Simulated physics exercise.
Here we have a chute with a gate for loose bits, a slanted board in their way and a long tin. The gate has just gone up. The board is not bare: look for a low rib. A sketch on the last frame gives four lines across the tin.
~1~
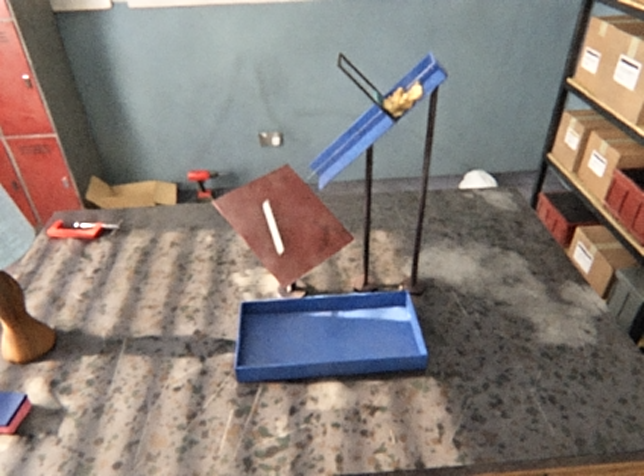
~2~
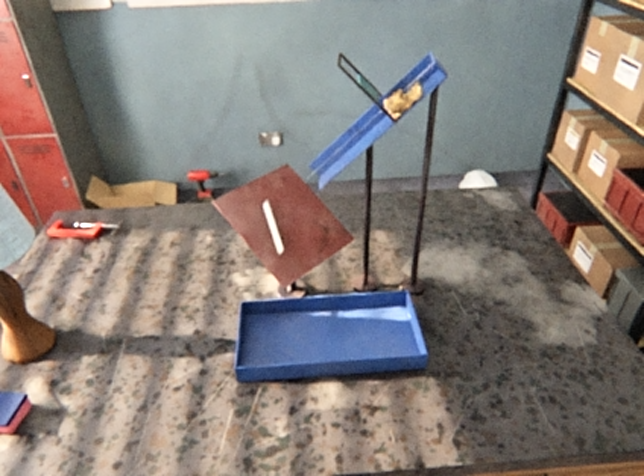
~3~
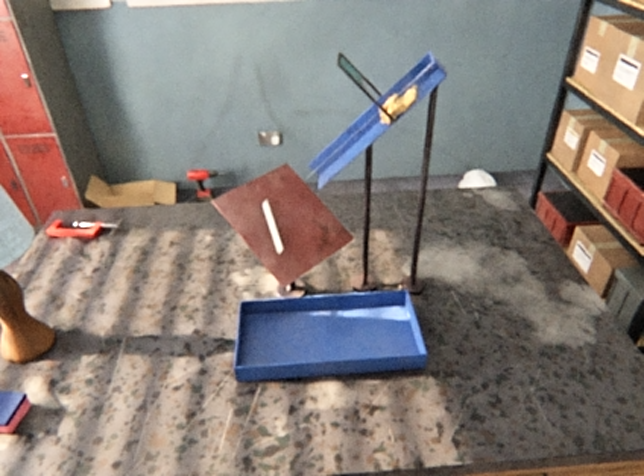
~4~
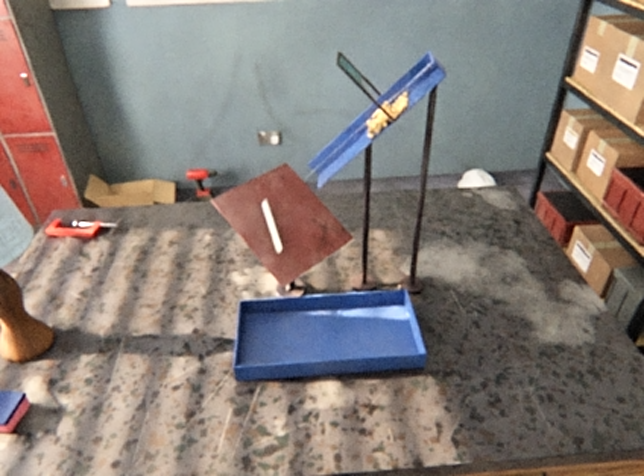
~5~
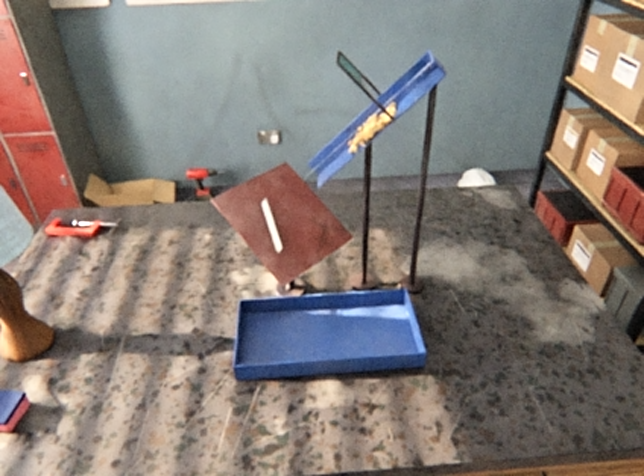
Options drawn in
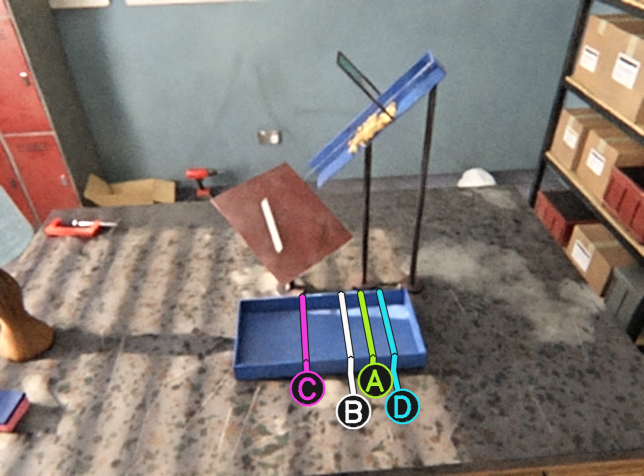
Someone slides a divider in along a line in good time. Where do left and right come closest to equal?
Take B.
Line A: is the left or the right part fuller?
The left side.
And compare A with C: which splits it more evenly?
It is A.
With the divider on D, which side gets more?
More lands on the left.
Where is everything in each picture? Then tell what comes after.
Load behind the gate at (401, 101), dried chickpeas; lip of the chute at (320, 183), sloping fairly steeply, in the first frame.
Middle of the board at (286, 221), tilted fairly steeply; middle of its low edge at (322, 262); of its high edge at (252, 181), in the second frame.
Front corners of the tin at (234, 367) and (427, 354), empty; front of the load at (384, 121), in the third frame.
Middle of the load at (386, 114); its front at (370, 134), about a quarter of the way to the lip; rib from (265, 199) to (282, 248), in the fourth frame.
Middle of the load at (372, 130); its front at (351, 151), about half of the way to the lip, in the fifth frame.
On the marked copy, line A crosses the front rim at (372, 356); line B crosses the front rim at (350, 358); line C crosses the front rim at (306, 361); line D crosses the front rim at (394, 355).
If A is chosen, of what is caught, most on the left of the divider, about a quarter on the right.
If B is chosen, of what is caught, about half on the left of the divider, about half on the right.
If C is chosen, of what is caught, none on the left of the divider, all on the right.
If D is chosen, of what is caught, nearly all on the left of the divider, a small part on the right.
